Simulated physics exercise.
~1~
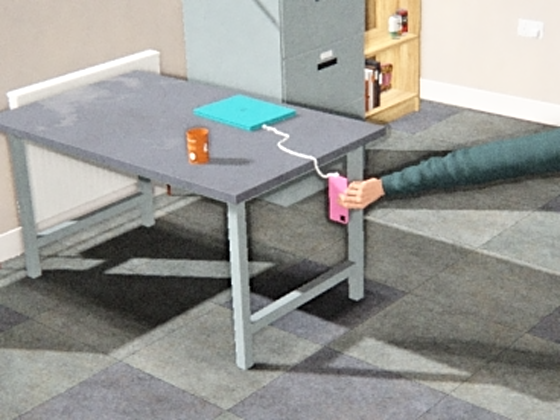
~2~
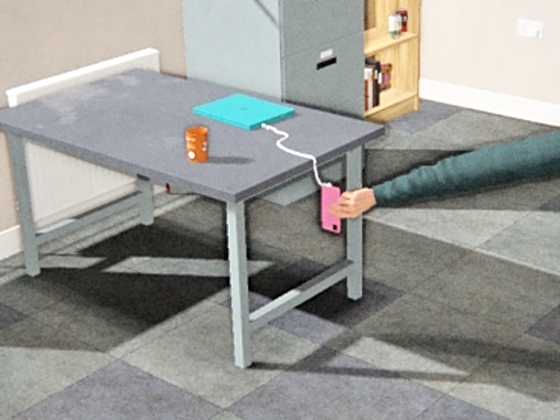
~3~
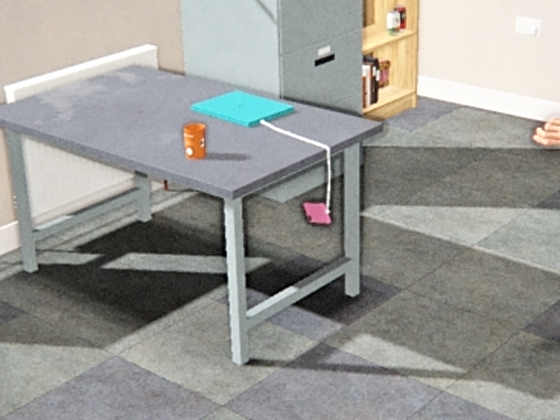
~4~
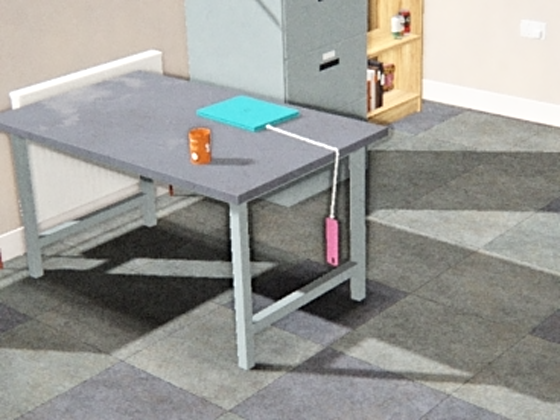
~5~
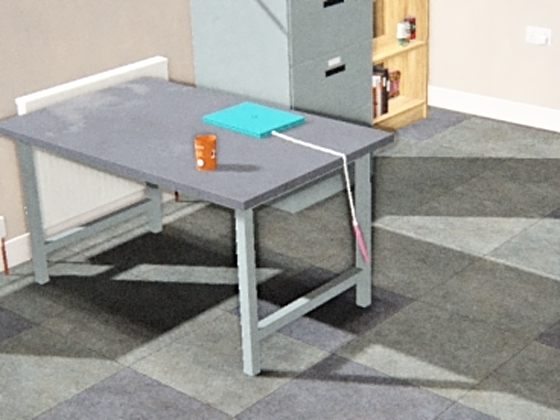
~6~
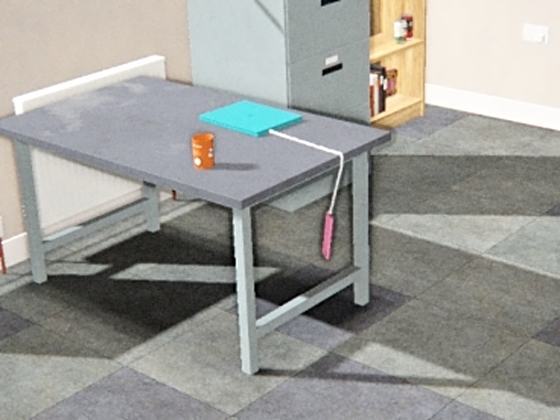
A pink phone is held by a hand in a dark green sleeve at the right end of a grey desk, seen from slightly above in a room with checkered grey floor tiles, a filing cabinet and a wooden bookshelf. A white string runs from the phone to a turquoise laptop on the desktop, near an orange cup. The hand lets go and withdraws to the right, and the phone drops a little until the string pulls straight over the desk's edge. It then swings and twists beside the leg. At the end it still hangs above the floor, while laptop and cup stay put.
